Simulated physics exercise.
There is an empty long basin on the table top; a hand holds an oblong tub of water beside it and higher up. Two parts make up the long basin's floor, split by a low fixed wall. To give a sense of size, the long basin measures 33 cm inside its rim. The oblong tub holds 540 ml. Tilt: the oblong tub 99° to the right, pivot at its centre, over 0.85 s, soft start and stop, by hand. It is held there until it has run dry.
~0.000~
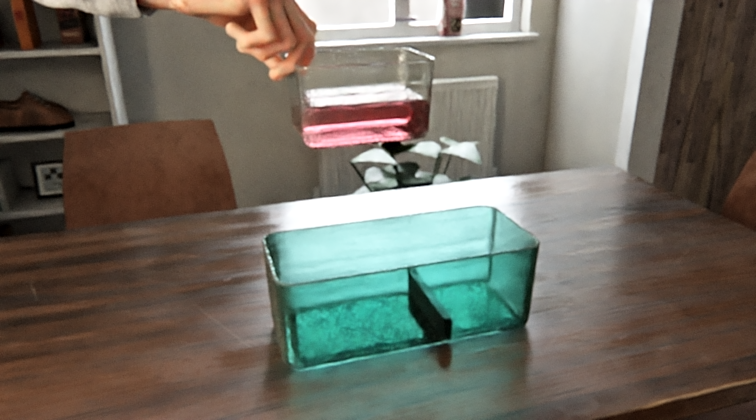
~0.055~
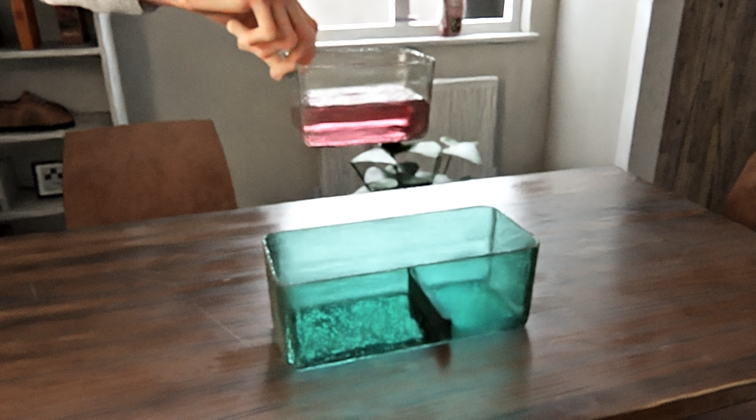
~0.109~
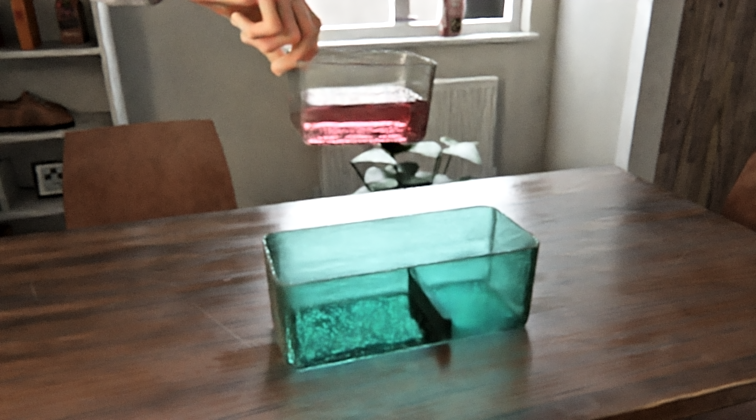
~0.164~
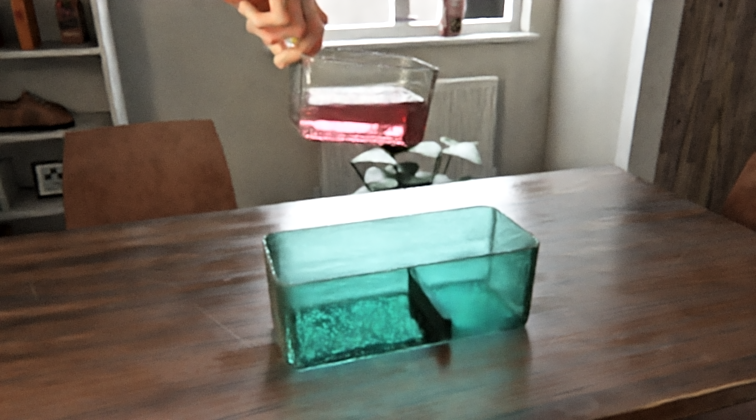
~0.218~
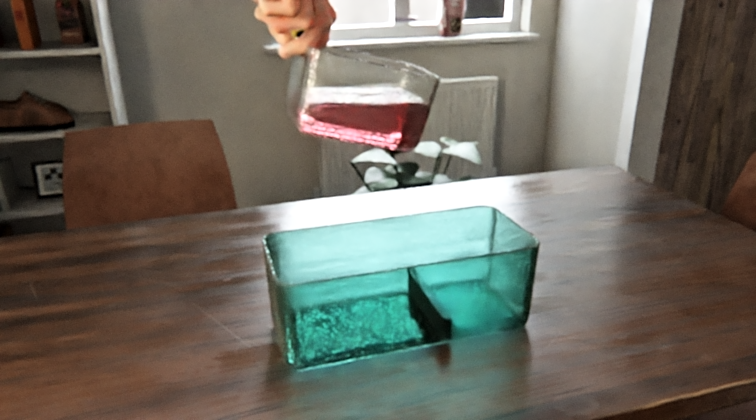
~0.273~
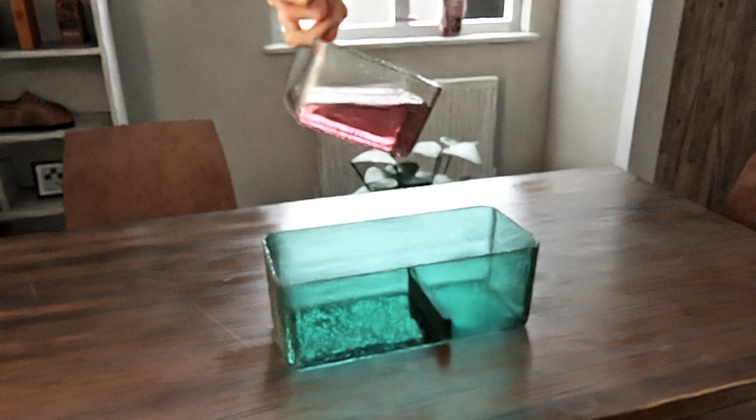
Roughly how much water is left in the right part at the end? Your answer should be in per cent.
Roughly 83 per cent is left in the right part.
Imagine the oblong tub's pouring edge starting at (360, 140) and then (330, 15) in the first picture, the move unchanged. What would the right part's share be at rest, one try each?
10 and 10 %.
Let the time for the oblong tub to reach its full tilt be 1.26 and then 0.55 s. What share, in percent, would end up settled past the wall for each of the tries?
First 85, then 70 per cent.
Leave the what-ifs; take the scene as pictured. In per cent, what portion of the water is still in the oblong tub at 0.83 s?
I'd say some 18 per cent remains.
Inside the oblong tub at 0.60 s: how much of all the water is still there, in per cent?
At that time about 52 in a hundred parts are still held.
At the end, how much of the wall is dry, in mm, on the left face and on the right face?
About 28 mm left, about 2 mm right.
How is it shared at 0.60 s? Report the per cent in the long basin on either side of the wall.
0 left and 4 right, roughly.
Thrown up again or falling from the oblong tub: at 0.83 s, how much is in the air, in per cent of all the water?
About 16 per cent.
By 0.60 s the tilt is 79° and 53 per cent is still to pour, 0 is left of the wall and 4 right of it.
By 0.83 s the tilt is 99° and 17 per cent is still to pour, 4 is left of the wall and 63 right of it.
By 1.08 s the tilt is 99° and 3 per cent is still to pour, 11 is left of the wall and 79 right of it.
By 1.35 s the tilt is 99° and 0 per cent is still to pour, 15 is left of the wall and 83 right of it.
At rest 16 per cent lies left of the wall, 83 right of it and 2 outside.
